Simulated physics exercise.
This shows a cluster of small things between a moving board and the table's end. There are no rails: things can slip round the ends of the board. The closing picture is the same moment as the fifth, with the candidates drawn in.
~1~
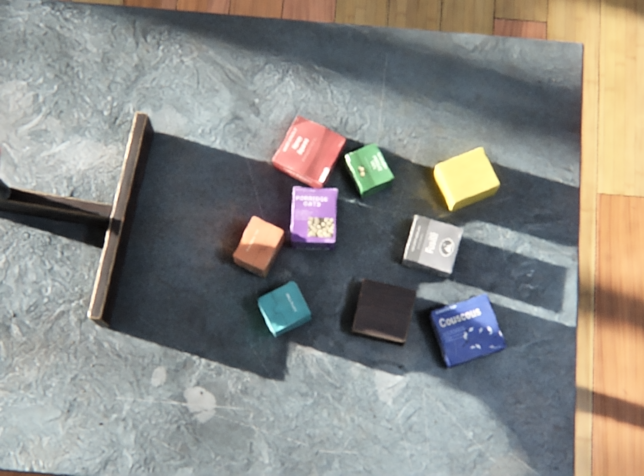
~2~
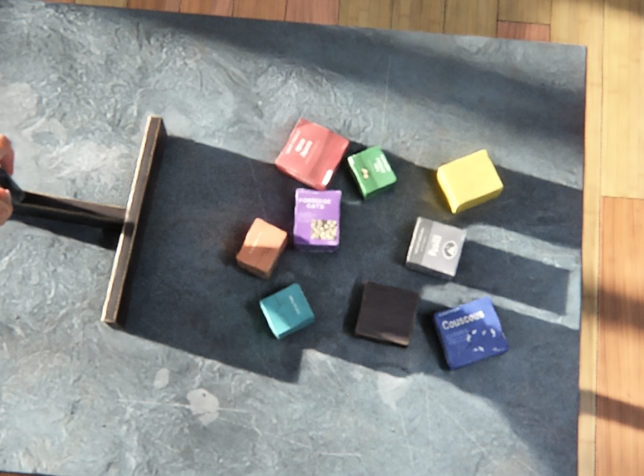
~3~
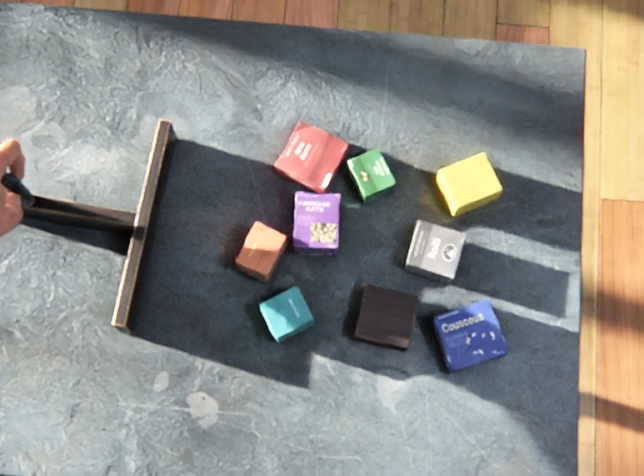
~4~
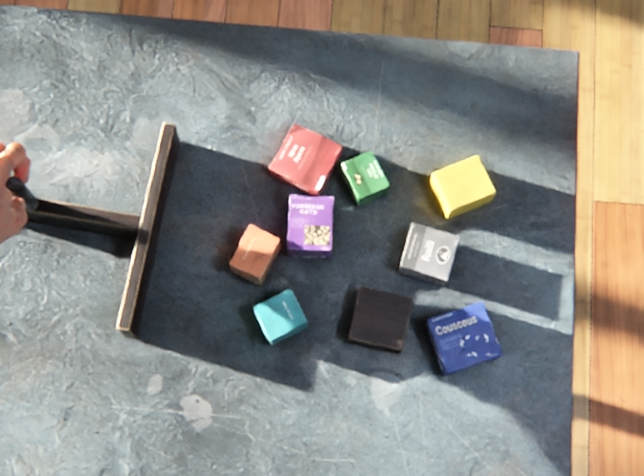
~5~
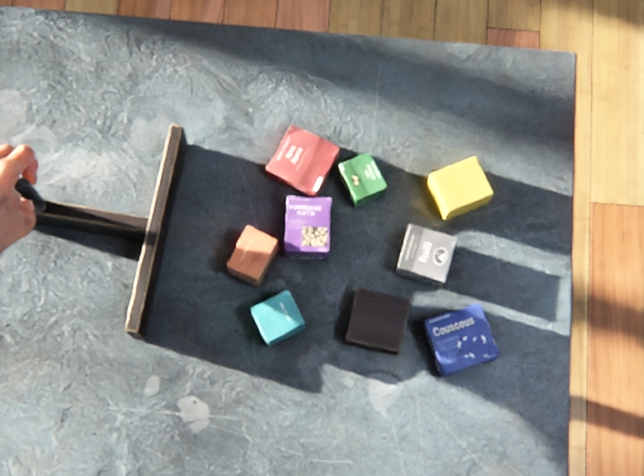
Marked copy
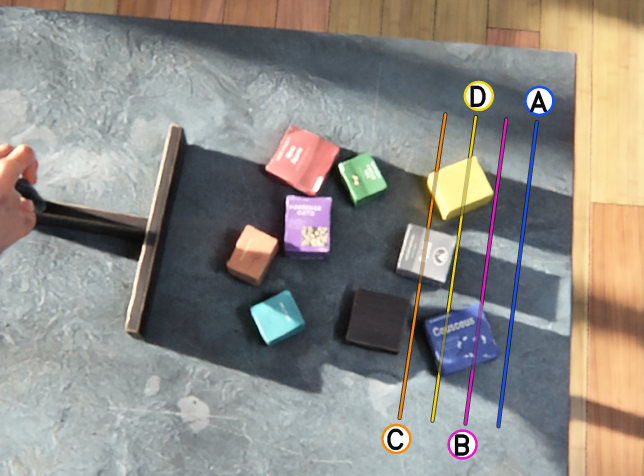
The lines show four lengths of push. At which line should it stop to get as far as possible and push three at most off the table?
Up to line B.
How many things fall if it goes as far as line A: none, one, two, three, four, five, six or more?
Five.
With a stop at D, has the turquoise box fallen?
No.
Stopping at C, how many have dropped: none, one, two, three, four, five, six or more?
By then, none.
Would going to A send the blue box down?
Yes.
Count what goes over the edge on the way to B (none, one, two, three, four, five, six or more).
Two.
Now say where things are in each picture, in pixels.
The first picture shows yellow block (466, 180); turquoise box (284, 309); purple packet (314, 219).
The second picture shows board (132, 216); green packet (372, 173).
The third picture shows board (143, 220); orange packet (262, 253).
The fourth picture shows board (147, 224); blue box (463, 339).
The fifth picture shows board (154, 225); yellow block (460, 189); turquoise box (278, 318); purple packet (308, 228).
On the copy, A at (518, 268); B at (487, 266); C at (423, 261); D at (455, 263).
On B. First, board (274, 235); red packet (325, 159); green packet (371, 181).
Then, board (393, 245); yellow block (523, 209); blue box (516, 348).
Finally, board (488, 253); yellow block over the edge; blue box over the edge; two fallen.
By contrast, A drops five; C is within the limit but short; D is within the limit but short.
